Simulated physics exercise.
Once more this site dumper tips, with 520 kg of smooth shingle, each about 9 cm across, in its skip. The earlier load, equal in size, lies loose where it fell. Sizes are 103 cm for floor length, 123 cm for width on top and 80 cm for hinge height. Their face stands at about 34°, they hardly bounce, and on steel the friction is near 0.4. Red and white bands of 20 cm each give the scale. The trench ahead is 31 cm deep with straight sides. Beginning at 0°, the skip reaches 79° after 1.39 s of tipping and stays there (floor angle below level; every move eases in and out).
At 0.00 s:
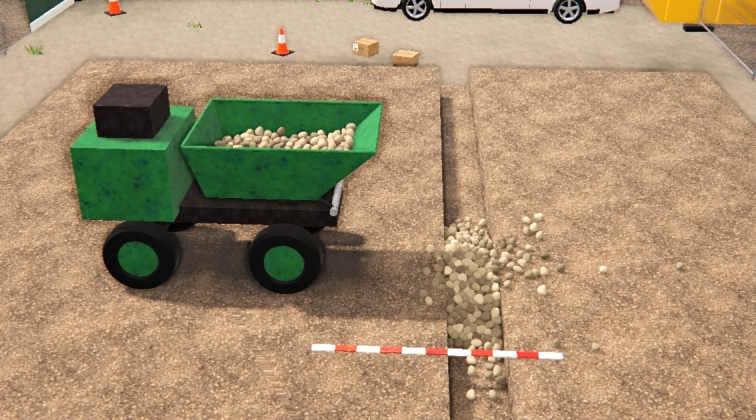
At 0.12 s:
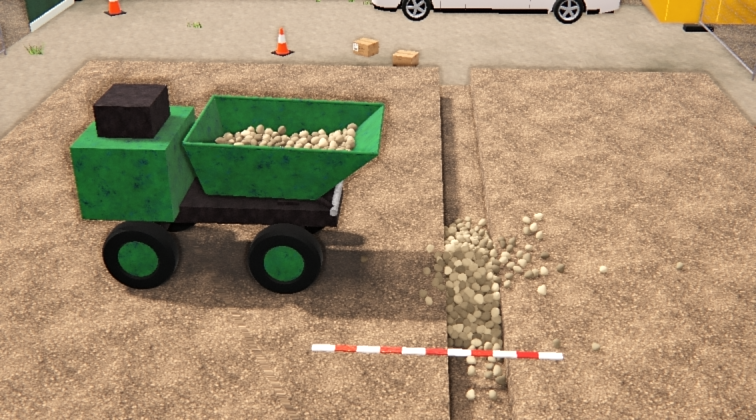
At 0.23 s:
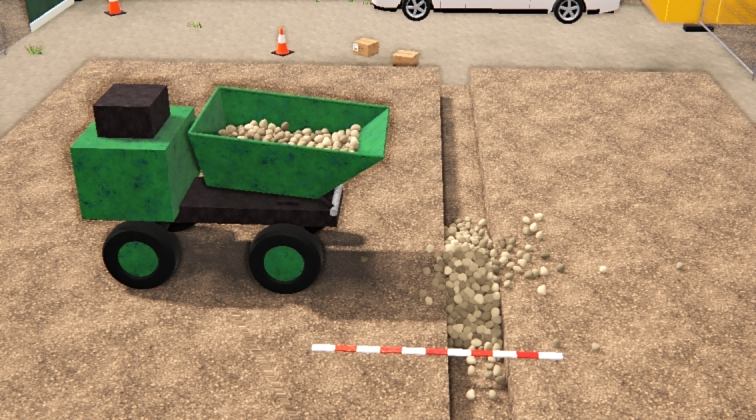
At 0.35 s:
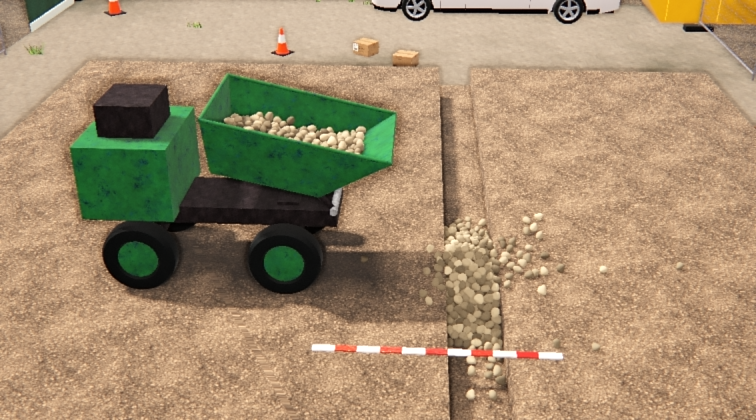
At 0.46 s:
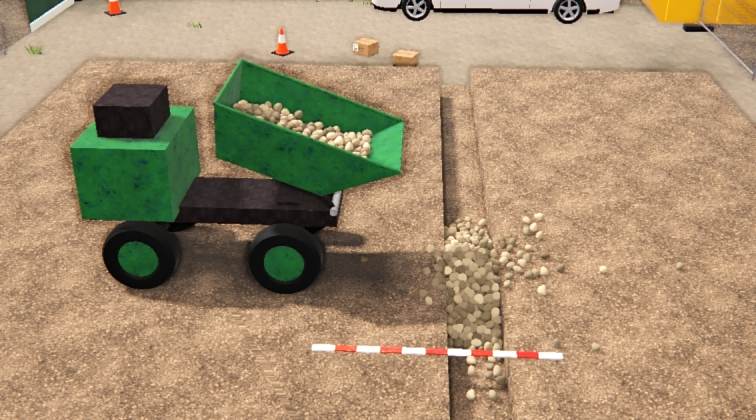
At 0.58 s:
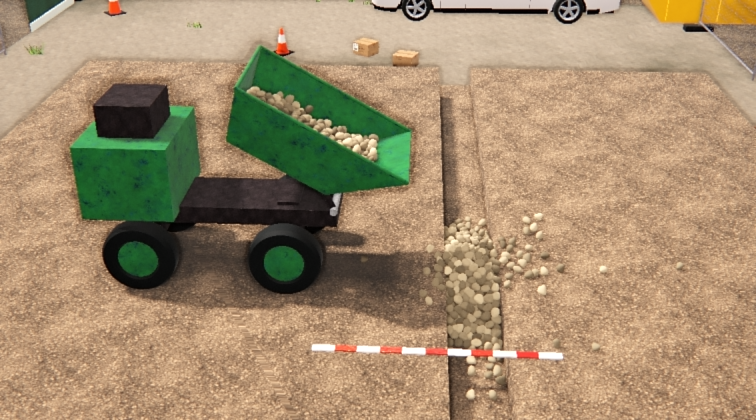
Green toy-like dumper raising its stone-filled skip steadily from level to a steep rightward slant beside a trench partly filled with loose stones.
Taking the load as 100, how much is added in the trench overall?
Some 55 out of 100 is added.
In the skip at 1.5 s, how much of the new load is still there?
Near 50 per cent of the load is held.
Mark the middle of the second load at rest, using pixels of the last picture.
The middle lies near (479, 263) in the last picture.
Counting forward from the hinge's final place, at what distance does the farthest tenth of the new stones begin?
About 220 cm.
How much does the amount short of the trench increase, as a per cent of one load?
Around 10 per cent of a load, I'd say.
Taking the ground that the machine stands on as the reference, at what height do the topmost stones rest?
Close to 26 centimetres up.
After 1.0 s the floor is at 67°; in per cent of one load, 100 in the skip, 2 short of the trench, 93 in the trench, 5 past the trench; the foremost stones are at (575, 264).
After 1.5 s the floor is at 79°; in per cent of one load, 49 in the skip, 20 short of the trench, 127 in the trench, 5 past the trench; the foremost stones are at (575, 264).
After 1.8 s the floor is at 79°; in per cent of one load, 3 in the skip, 17 short of the trench, 152 in the trench, 28 past the trench; the foremost stones are at (589, 272).
After 4.6 s the floor is at 79°; in per cent of one load, 0 in the skip, 14 short of the trench, 148 in the trench, 38 past the trench; the foremost stones are at (685, 263). Net gain in the trench, 55.
